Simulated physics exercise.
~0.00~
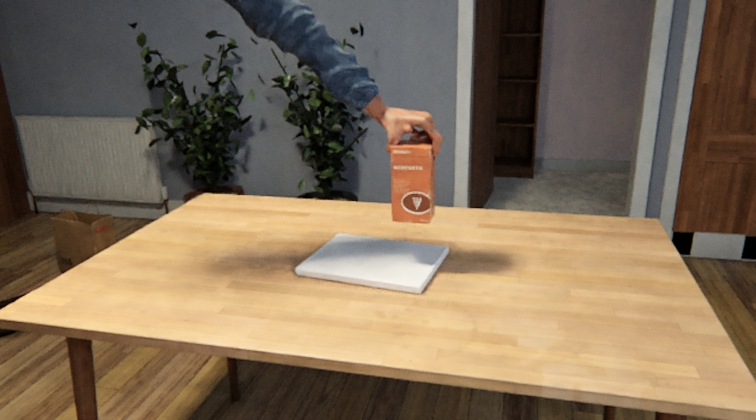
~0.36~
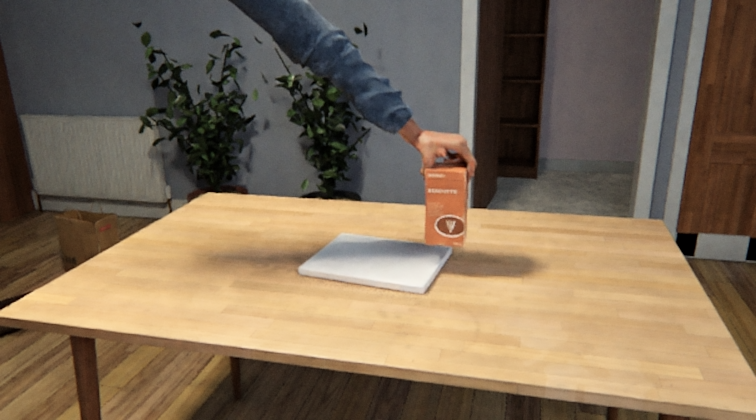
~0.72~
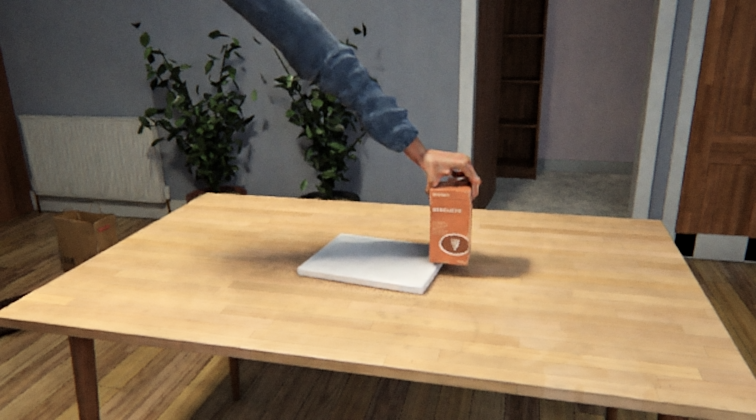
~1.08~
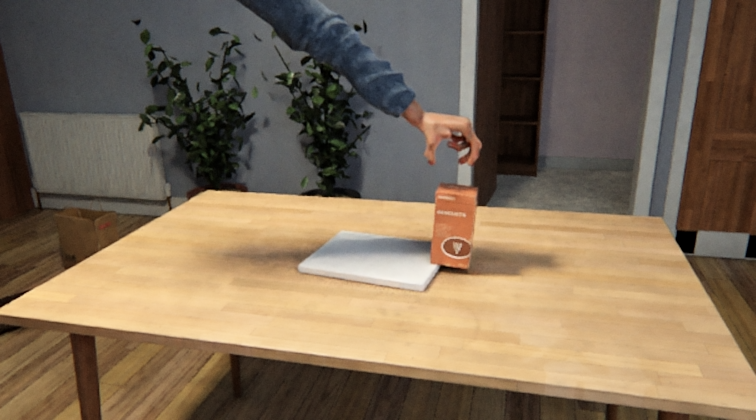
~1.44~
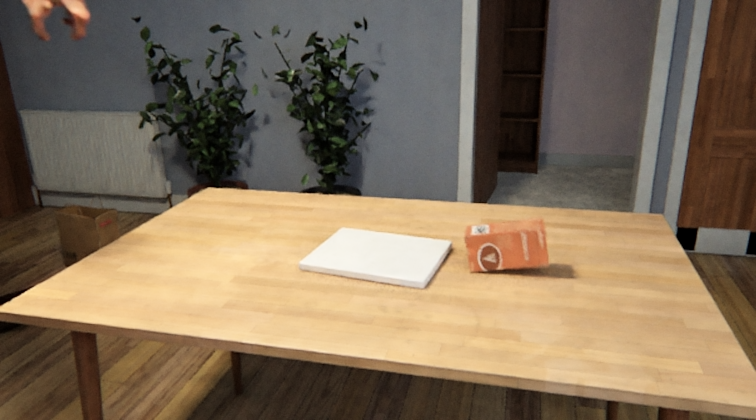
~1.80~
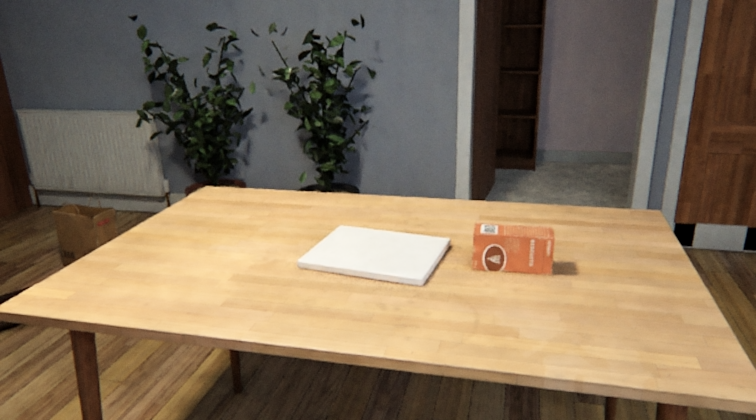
The video shows a hand lowering an upright orange carton onto the right edge of a white tray on a wooden table, then letting go and withdrawing. The carton tips over to the right and ends lying on its side beside the tray, which stays in place.
